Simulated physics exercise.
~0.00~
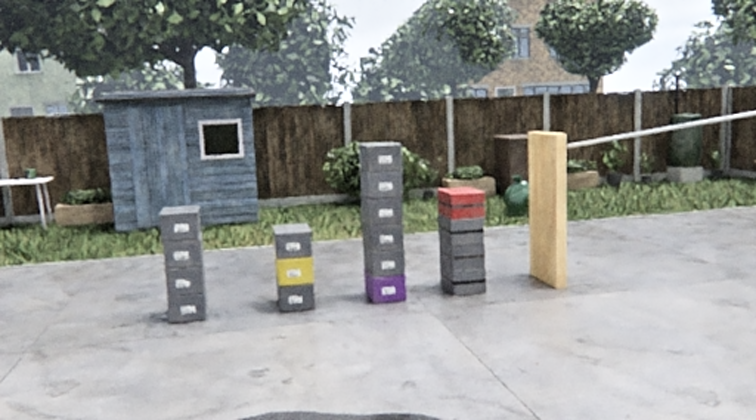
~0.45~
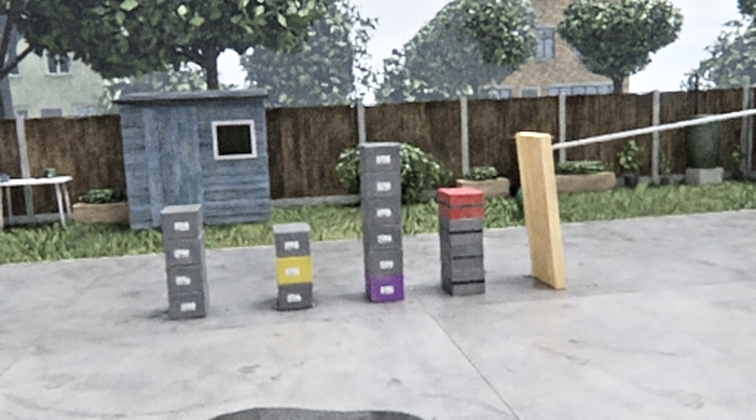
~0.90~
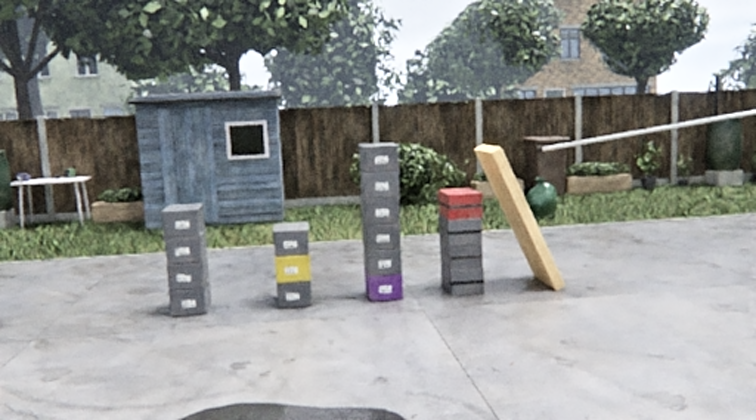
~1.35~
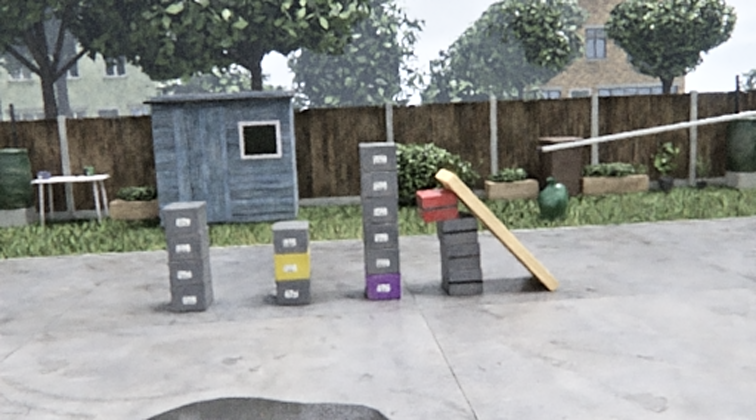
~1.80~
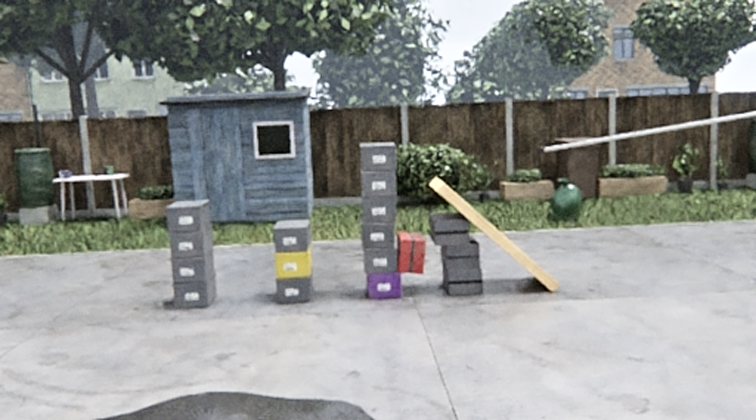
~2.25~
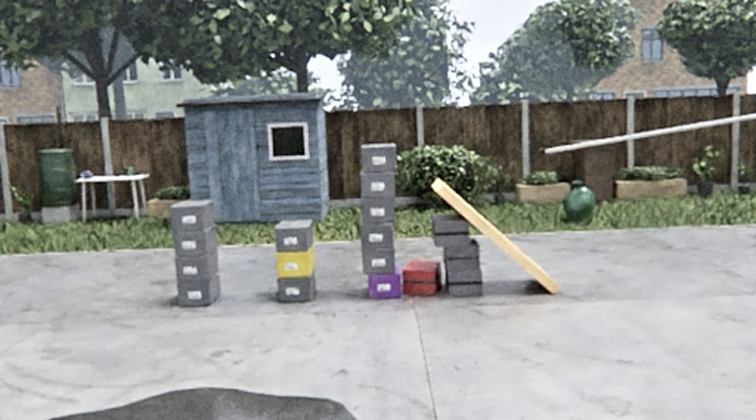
Wooden board tipping left onto a stack of grey boxes, knocking its red top to the ground beside the unmoved purple-based tower.
